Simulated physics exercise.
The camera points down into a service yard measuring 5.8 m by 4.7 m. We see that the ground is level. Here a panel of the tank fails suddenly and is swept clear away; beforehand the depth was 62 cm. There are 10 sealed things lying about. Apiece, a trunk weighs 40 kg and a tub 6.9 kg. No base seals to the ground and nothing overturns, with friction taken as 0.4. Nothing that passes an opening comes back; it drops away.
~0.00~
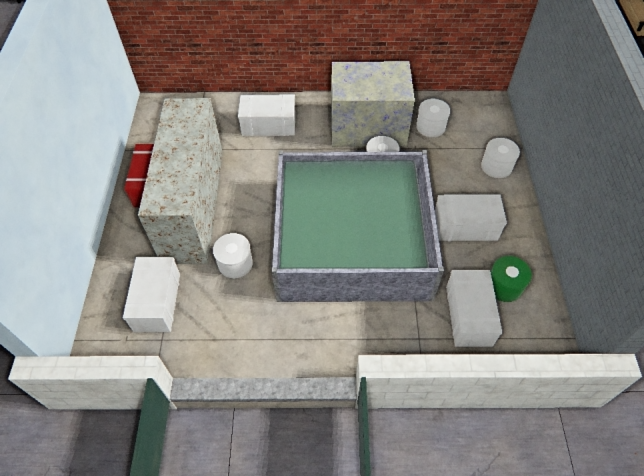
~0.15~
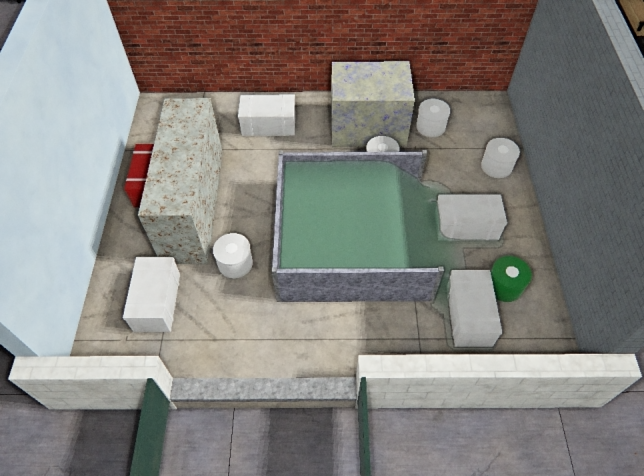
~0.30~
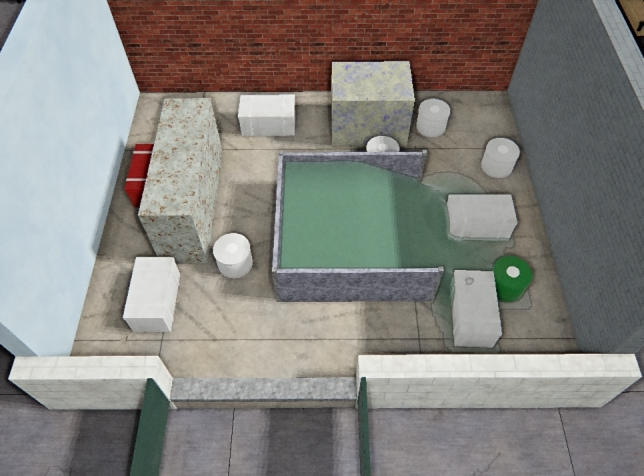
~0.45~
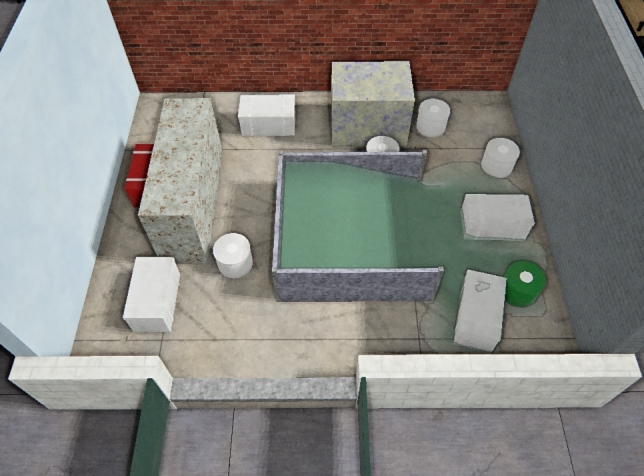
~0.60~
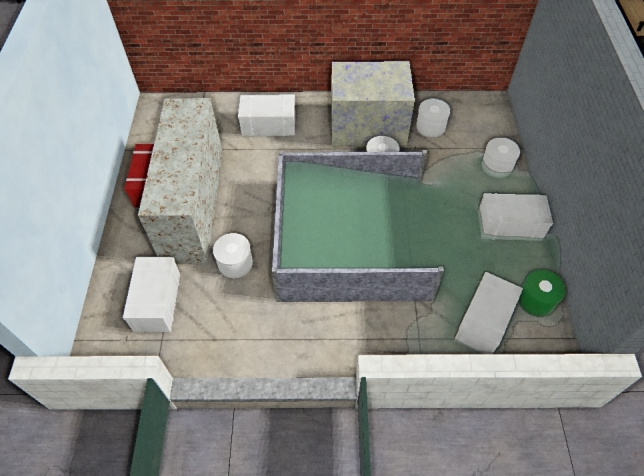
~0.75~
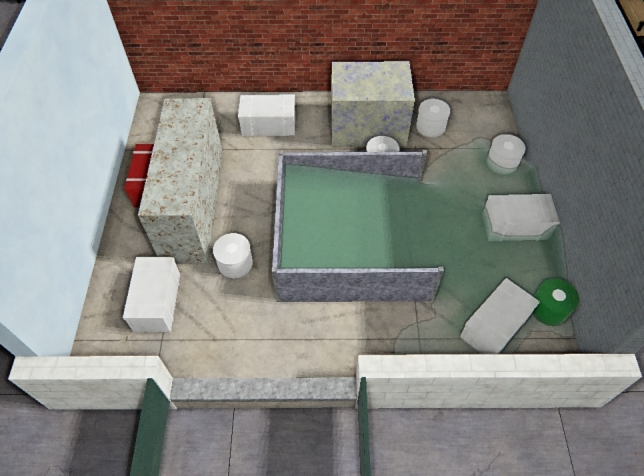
A walled service yard with a paved floor and a red brick back wall is seen from high above, the view fixed. A grey-walled tank of green water stands among pale blocks and white cylinders, with a red object at left and a green tub at right. The tank's right side vanishes, water spreads rightward, and the tub and nearby blocks slide right, the front one turning, before a white cylinder shifts slightly.
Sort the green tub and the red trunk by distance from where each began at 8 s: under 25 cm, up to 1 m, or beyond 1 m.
Green tub: Beyond 1 m; red trunk: Under 25 cm.
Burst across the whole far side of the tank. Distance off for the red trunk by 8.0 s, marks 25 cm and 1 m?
Result: The red trunk goes a long way.
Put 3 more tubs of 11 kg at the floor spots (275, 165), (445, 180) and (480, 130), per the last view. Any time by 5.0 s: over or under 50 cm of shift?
Going through them in the order asked, they come out shy of the mark, clear of the mark and clear of the mark.
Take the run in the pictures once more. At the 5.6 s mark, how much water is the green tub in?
I'd put it at about 8 cm.
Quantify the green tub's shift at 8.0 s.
Distance: Near 300 cm.
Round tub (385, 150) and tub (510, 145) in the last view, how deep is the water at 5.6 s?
Around 4 cm and 11 cm.
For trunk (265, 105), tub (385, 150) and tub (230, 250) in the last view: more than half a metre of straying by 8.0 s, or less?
Taking them in order: Fell shy, exceeded and fell shy.
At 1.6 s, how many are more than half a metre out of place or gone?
By that point, 4.
After 1.6 s the green tub is near (576, 330), 1.0 m from its start, afloat; the red trunk is near (147, 166), 0.0 m from its start, aground; 0 of 10 are out; 3 afloat.
After 3.6 s the green tub is near (275, 314), 2.8 m from its start, afloat; the red trunk is near (147, 166), 0.0 m from its start, aground; 0 of 10 are out; 4 afloat.
After 5.6 s the green tub is near (170, 263), 4.1 m from its start, afloat; the red trunk is near (147, 166), 0.0 m from its start, aground; 0 of 10 are out; 4 afloat.
After 8.0 s the green tub is near (256, 275), 3.0 m from its start, afloat; the red trunk is near (143, 165), 0.1 m from its start, aground; 0 of 10 are out; 5 afloat.
